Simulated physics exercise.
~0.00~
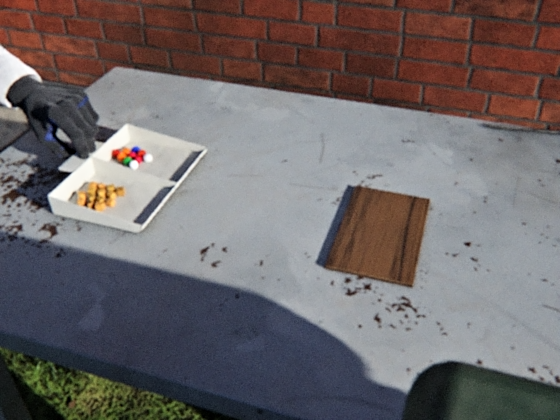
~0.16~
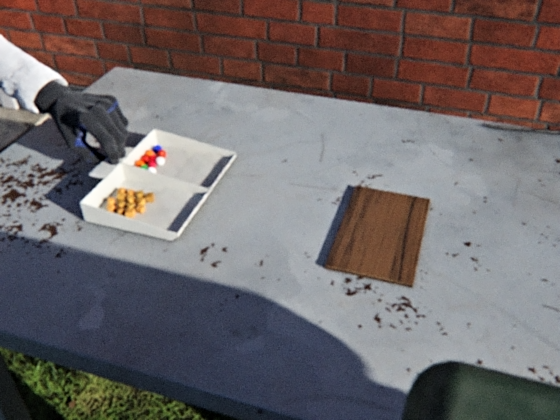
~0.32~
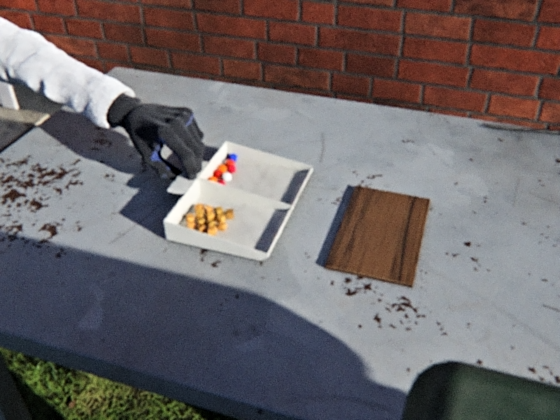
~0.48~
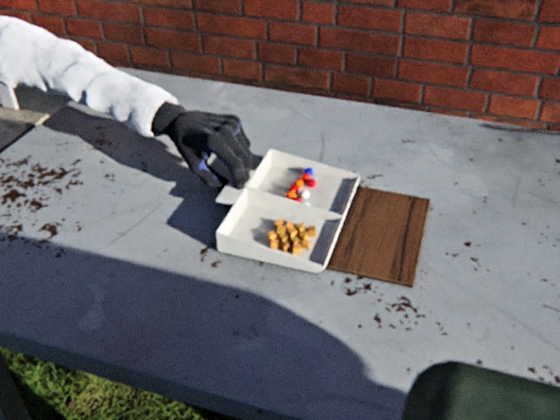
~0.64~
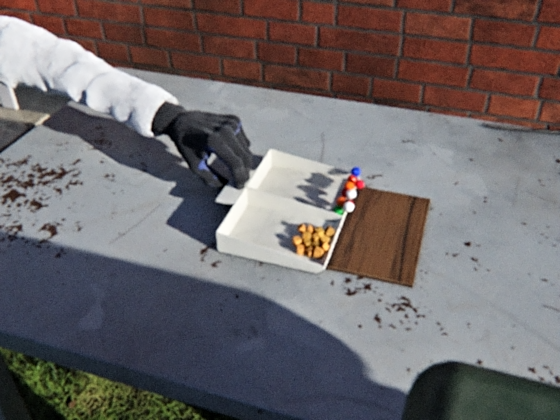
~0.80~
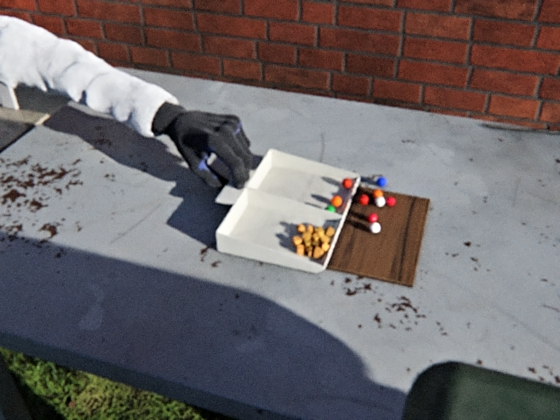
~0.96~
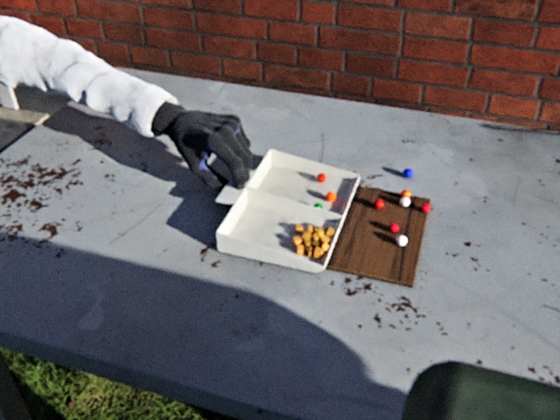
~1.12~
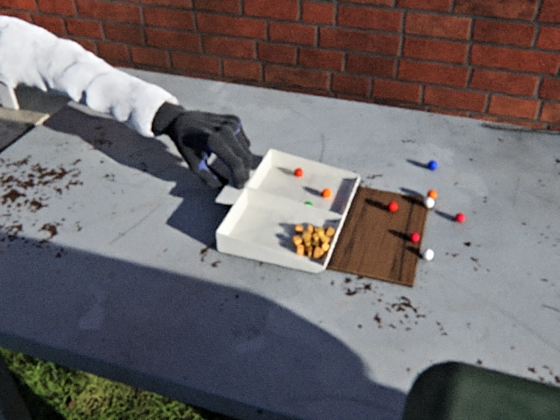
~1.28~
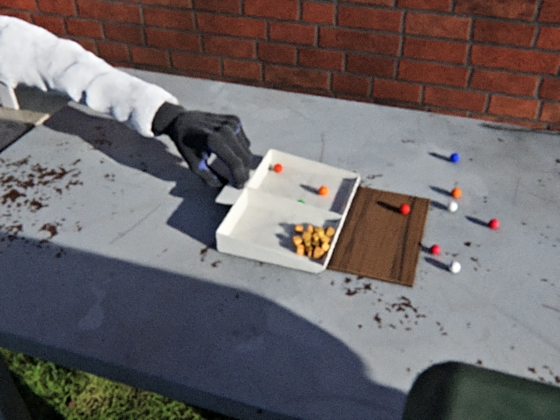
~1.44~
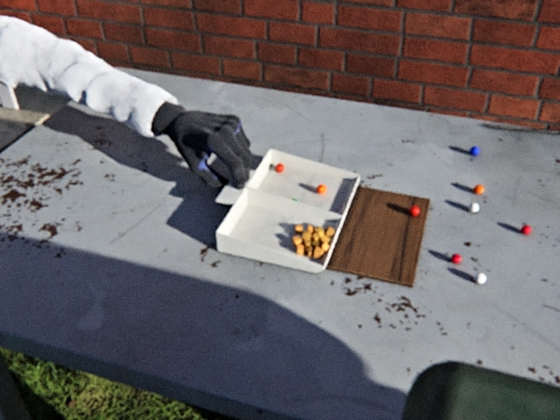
A white two-part tray slides right across a grey outdoor table, pushed by a black-gloved hand, with small tan pieces in its near part and colourful little balls in its far part. It stops against a flat brown wooden board, and both lots shift towards the front rim. The tan pieces bunch up there and stay inside, while most of the balls spill over the rim onto the board. Several roll on past it and spread over the table to the right. At the end, the hand still holds the tray, a few balls remain outside, and two stay within.
